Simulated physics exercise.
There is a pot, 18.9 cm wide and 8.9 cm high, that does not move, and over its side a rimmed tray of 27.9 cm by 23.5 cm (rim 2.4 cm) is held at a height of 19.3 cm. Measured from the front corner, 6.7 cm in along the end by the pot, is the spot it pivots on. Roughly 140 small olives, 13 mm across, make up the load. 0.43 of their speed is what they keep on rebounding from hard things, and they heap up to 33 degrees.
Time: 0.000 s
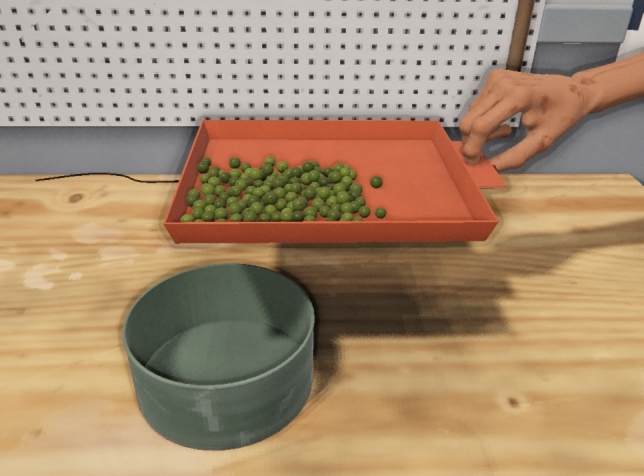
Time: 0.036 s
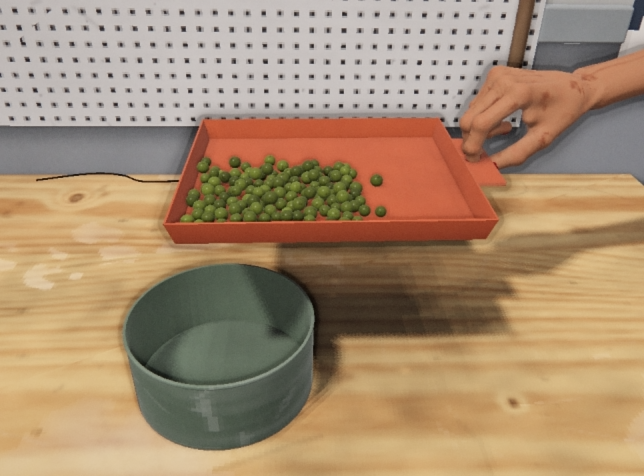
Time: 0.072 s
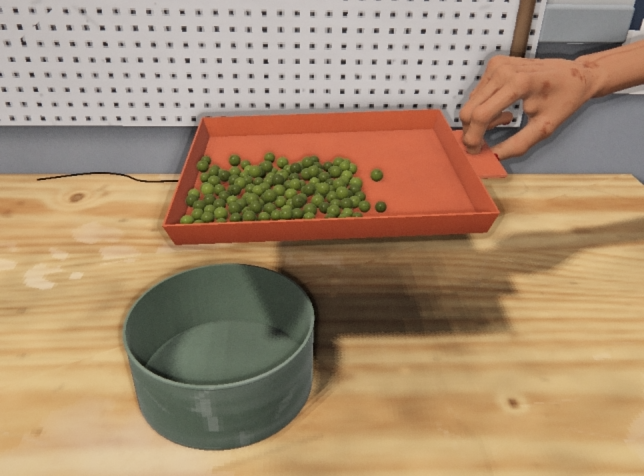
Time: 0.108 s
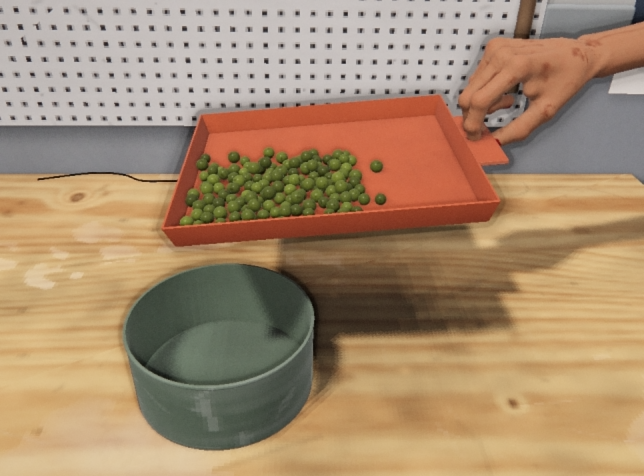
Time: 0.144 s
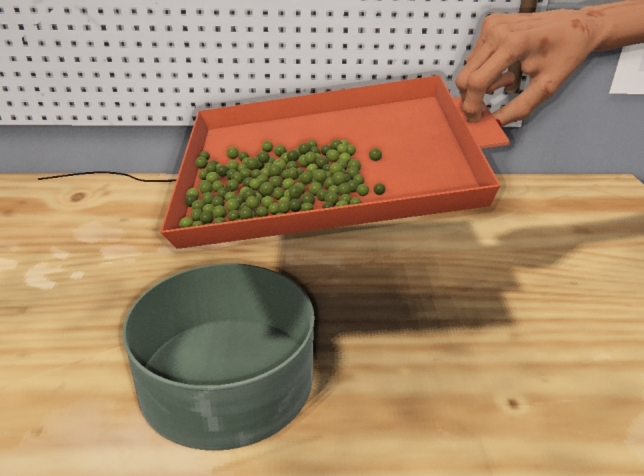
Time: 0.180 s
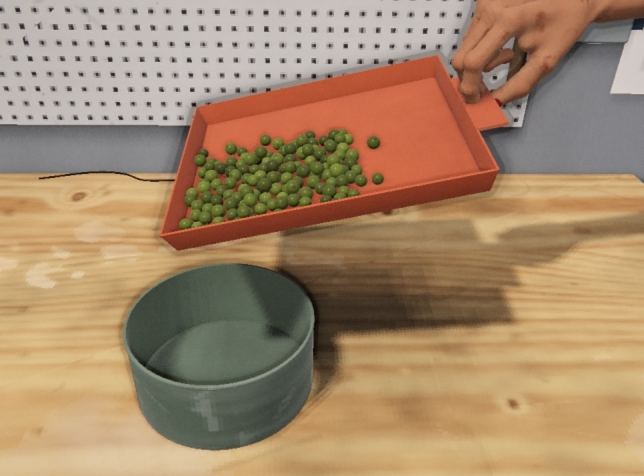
Red tray of small green olives tilting down to the left above a round green pot as a hand raises its right end.
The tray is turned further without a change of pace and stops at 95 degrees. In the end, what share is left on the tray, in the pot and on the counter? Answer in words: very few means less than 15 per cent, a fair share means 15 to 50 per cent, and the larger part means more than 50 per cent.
Tray: Very few. Pot: The larger part. Counter: A fair share.
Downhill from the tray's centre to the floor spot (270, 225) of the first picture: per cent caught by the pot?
Roughly 90 per cent.
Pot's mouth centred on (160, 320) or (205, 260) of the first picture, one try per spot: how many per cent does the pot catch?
Roughly 95 and 5 percent.
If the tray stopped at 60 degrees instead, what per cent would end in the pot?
Then about 5 per cent.
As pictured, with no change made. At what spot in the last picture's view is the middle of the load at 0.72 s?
Load centre: About (189, 171) px.
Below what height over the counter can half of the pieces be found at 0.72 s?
The halfway mark sits at about 24 cm.
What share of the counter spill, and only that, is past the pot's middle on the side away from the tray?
100 %.
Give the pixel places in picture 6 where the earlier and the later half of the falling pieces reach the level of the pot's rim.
It passes about (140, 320) first and (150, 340) afterwards.
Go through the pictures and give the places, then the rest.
The first picture shows tray tilt 0 degrees, front corners at (172, 220) and (489, 218); middle of the pieces at (280, 195); pot at (220, 317).
The second picture shows tray tilt 1 degrees, front corners at (172, 220) and (490, 216); middle of the pieces at (280, 194).
The third picture shows tray tilt 3 degrees, front corners at (171, 222) and (490, 209); middle of the pieces at (280, 192).
The fourth picture shows tray tilt 6 degrees, front corners at (170, 224) and (491, 198), lowest corner left front; middle of the pieces at (279, 188).
The fifth picture shows tray tilt 10 degrees, front corners at (169, 227) and (490, 182), lowest corner left front; middle of the pieces at (277, 183).
The sixth picture shows tray tilt 15 degrees, front corners at (168, 230) and (489, 167), lowest corner left front; middle of the pieces at (276, 177); pot at (221, 317). Its pace works out near 120 degrees a second.
After 0.51 s, tilt 55 degrees; the tray holds 100 %, the pot 0 %.
After 0.72 s, tilt 80 degrees; the tray holds 95 %, the pot 0 %.
After 1.05 s, tilt 95 degrees; the tray holds 10 %, the pot 35 %.
At rest (1.9 s), tray 0 %, pot 65 %, counter 35 %.
